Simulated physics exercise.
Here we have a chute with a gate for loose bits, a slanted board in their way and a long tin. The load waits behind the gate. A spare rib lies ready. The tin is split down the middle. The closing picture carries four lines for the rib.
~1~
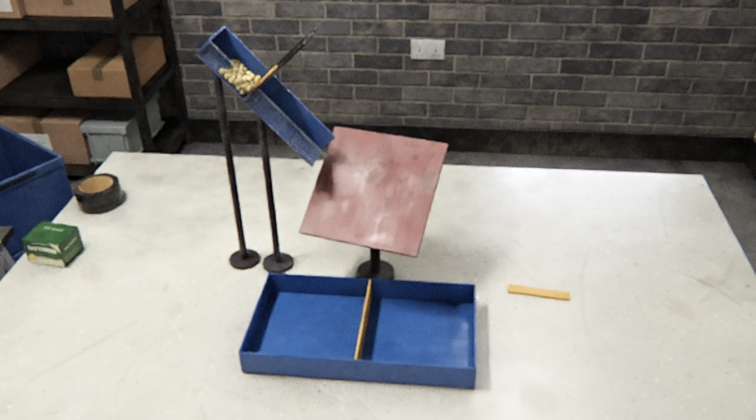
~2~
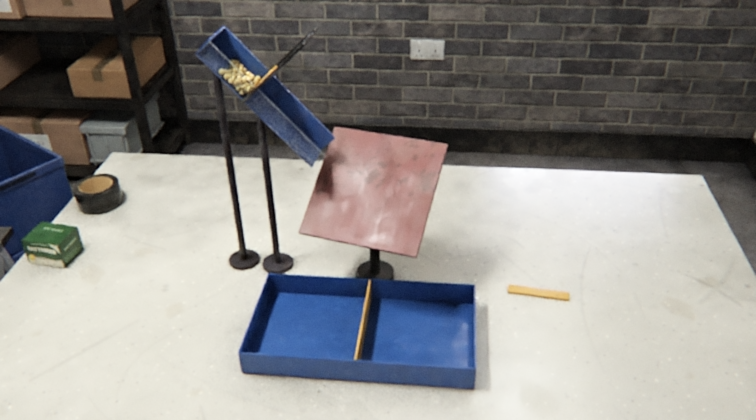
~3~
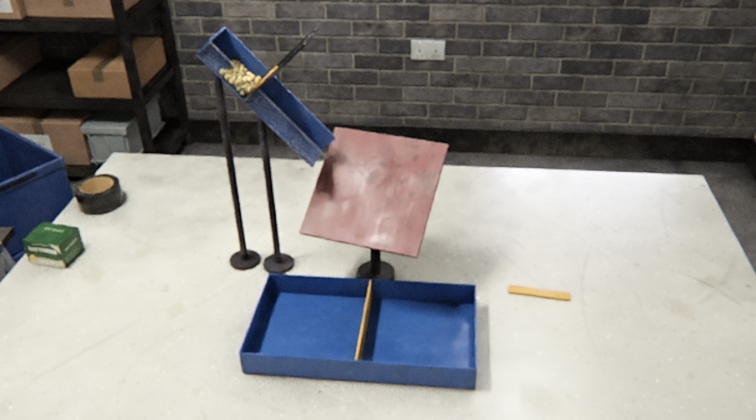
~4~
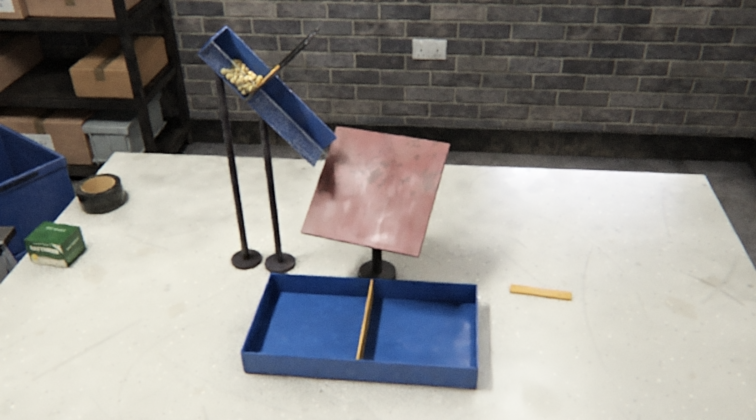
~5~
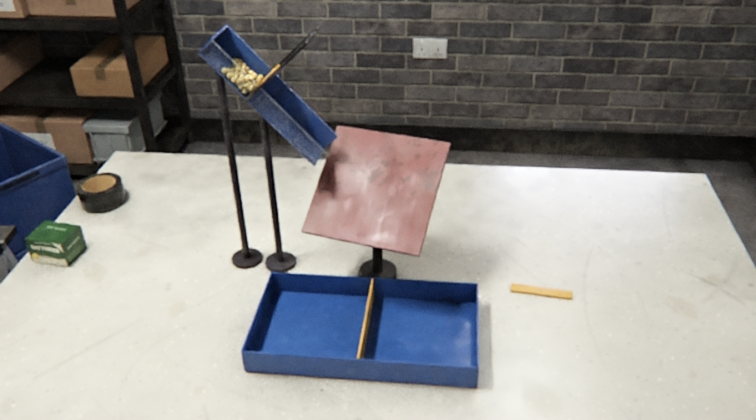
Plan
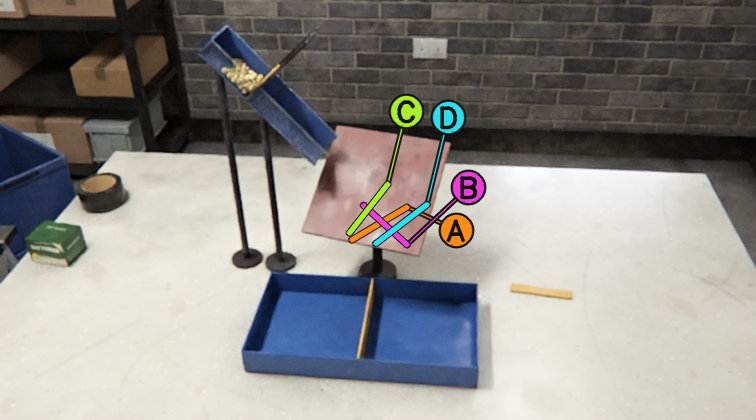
Nothing moved: the pale beans stayed bunched behind the gate near the top of the sloping blue chute, with the tilted reddish board below it and the divided blue tin sitting empty in front.
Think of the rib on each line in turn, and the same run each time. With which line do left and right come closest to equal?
Best: B.
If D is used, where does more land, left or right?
More lands on the left.
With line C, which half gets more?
More lands on the left.
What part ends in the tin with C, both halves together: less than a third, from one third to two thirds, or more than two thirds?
More than two thirds.
On the marked copy, line A from (407, 207) to (351, 239); line B from (363, 205) to (407, 244); line C from (387, 184) to (349, 233); line D from (427, 204) to (375, 243).
For line A, of what is caught, every piece in the left half, not one piece in the right.
For line B, of what is caught, roughly half in the left half, roughly half in the right.
For line C, of what is caught, every piece in the left half, not one piece in the right.
For line D, of what is caught, almost all in the left half, about a tenth in the right.
